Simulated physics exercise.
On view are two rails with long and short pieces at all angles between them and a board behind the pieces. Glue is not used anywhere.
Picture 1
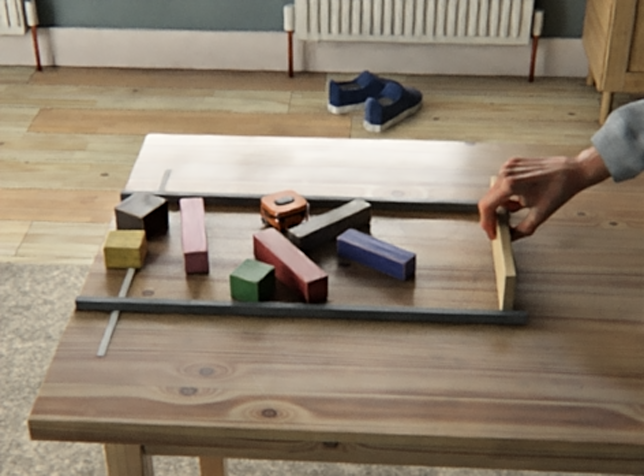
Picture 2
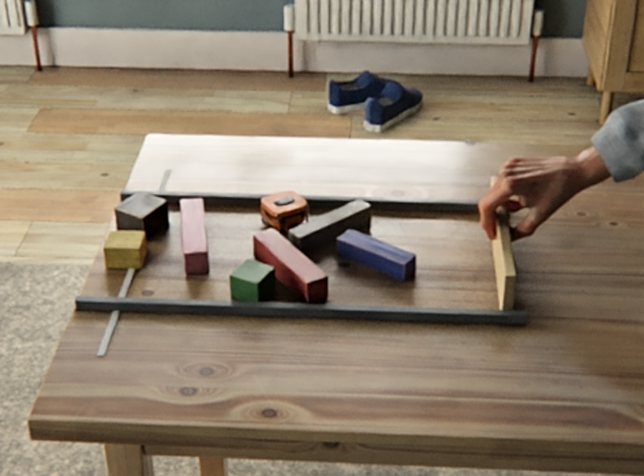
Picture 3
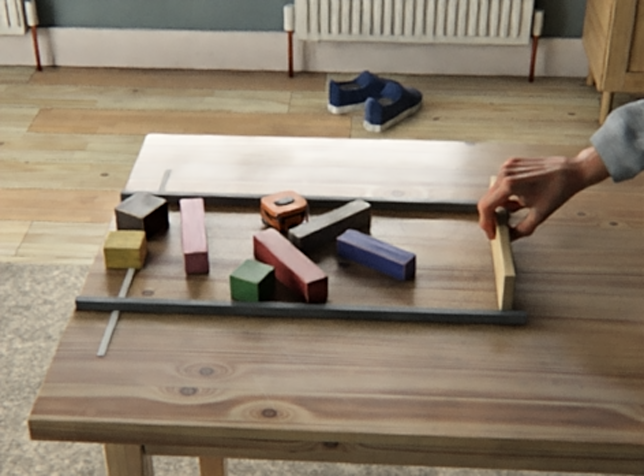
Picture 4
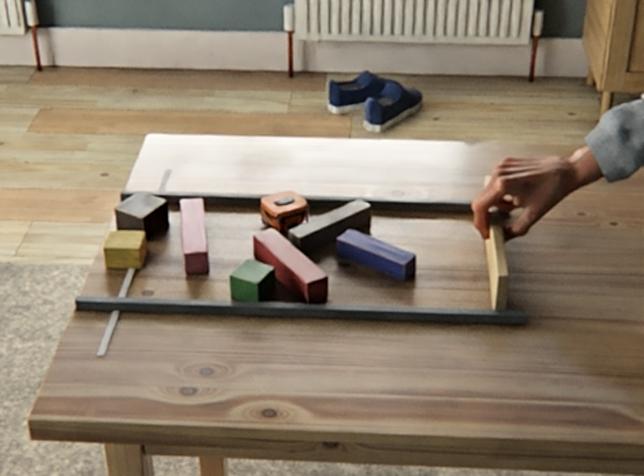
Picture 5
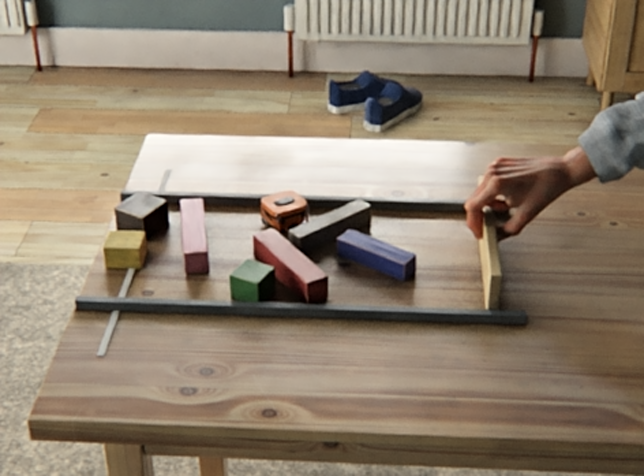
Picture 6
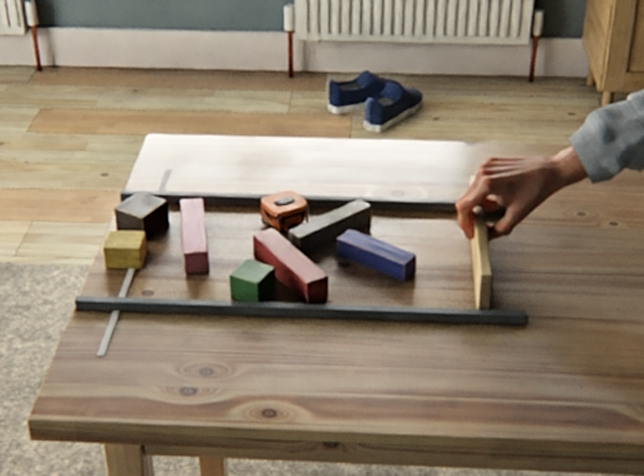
Hand sliding an upright wooden board slightly left between two dark rails on a table, coloured blocks and bars lying still.
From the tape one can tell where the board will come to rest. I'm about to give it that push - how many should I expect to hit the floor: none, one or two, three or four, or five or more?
Expect five or more.
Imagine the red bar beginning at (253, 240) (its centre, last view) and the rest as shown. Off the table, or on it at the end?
It drops down.
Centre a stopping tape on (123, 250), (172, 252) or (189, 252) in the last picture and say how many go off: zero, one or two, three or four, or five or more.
Counts for the three tries are 5 or more, 3 or 4 and one to two.
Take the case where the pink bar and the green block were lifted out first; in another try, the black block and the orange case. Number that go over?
Taking the two tries in turn, it comes to 3 and 3.
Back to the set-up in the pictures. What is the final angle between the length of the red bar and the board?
Somewhere near 35 degrees, I'd say.
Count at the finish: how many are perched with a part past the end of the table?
The count is 2.
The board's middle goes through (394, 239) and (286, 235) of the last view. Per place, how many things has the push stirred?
It comes to 1 for the first spot, 6 for the other.
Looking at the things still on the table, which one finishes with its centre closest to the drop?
It's the red bar.
Soon after, none off yet; yellow block at rest near (125, 250); black block at rest near (142, 215); pink bar at rest near (194, 235).
At rest, the number that fall off is five or more; fallen, orange case, green block, pink bar, black block and yellow block.
